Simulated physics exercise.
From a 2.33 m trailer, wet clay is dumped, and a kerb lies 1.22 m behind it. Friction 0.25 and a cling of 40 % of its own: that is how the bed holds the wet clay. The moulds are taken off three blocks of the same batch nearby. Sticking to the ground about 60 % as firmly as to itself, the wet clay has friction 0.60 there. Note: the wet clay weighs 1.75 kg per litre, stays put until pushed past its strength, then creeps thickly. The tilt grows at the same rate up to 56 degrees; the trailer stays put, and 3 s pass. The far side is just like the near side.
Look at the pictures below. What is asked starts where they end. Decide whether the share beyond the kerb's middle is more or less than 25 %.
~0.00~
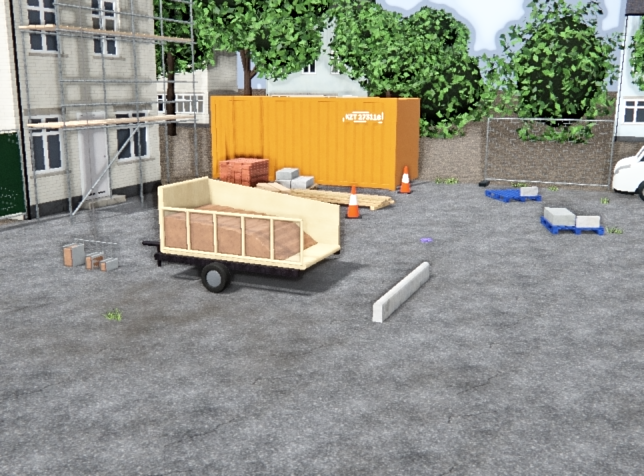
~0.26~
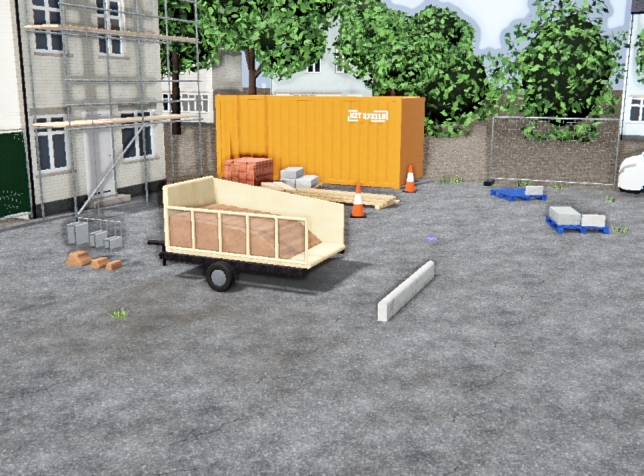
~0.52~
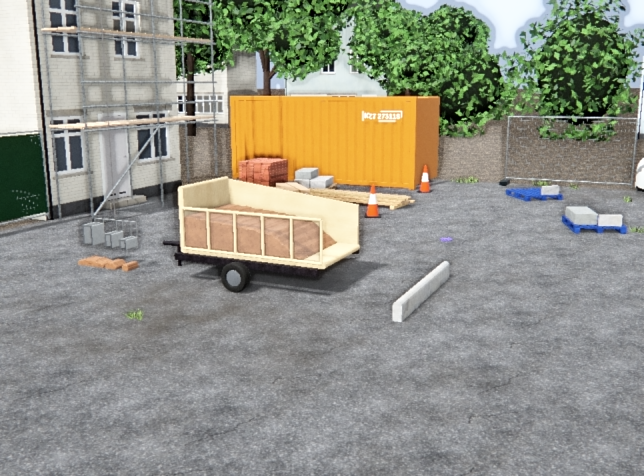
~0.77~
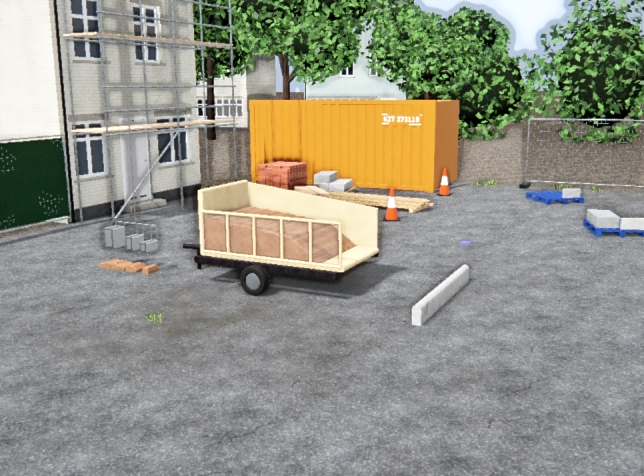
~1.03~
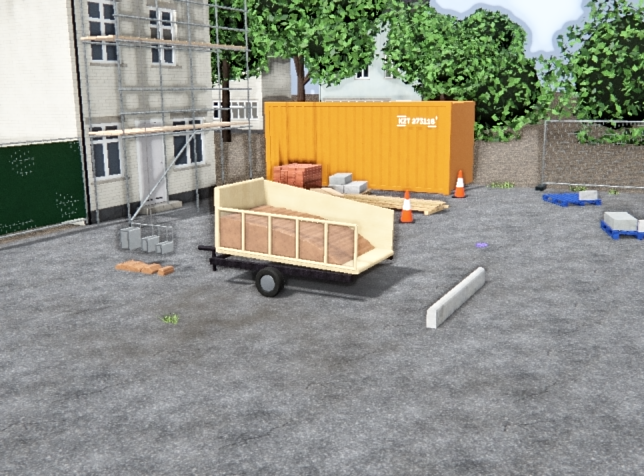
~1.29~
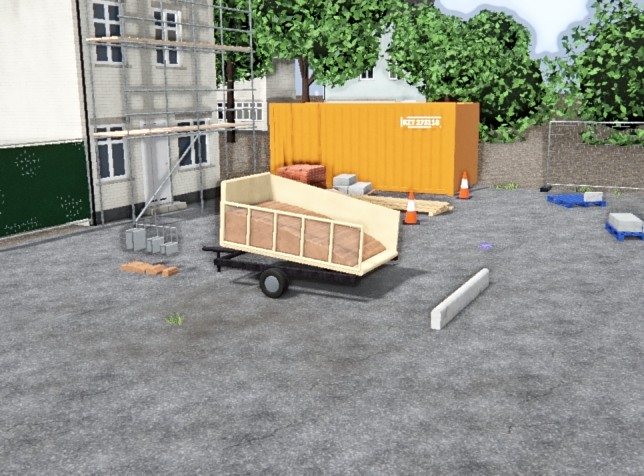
Smaller than 25 %.
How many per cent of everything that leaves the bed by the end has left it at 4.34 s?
The figure is some 100 %.
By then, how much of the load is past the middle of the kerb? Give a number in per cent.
About 12 %.
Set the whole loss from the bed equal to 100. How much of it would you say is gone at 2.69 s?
Some 30 in a hundred.
After 2.69 s, the tilt is 19 degrees, 72 % is on the bed and 0 % past the kerb's middle.
After 4.34 s, the tilt is 37 degrees, 4 % is on the bed and 9 % past the kerb's middle.
After 5.98 s, the tilt is 54 degrees, none is on the bed and 12 % past the kerb's middle.
After 7.63 s, the tilt is 56 degrees, none is on the bed and 12 % past the kerb's middle.
After 9.33 s, at the end, the tilt is 56 degrees, none is on the bed and 12 % past the kerb's middle.
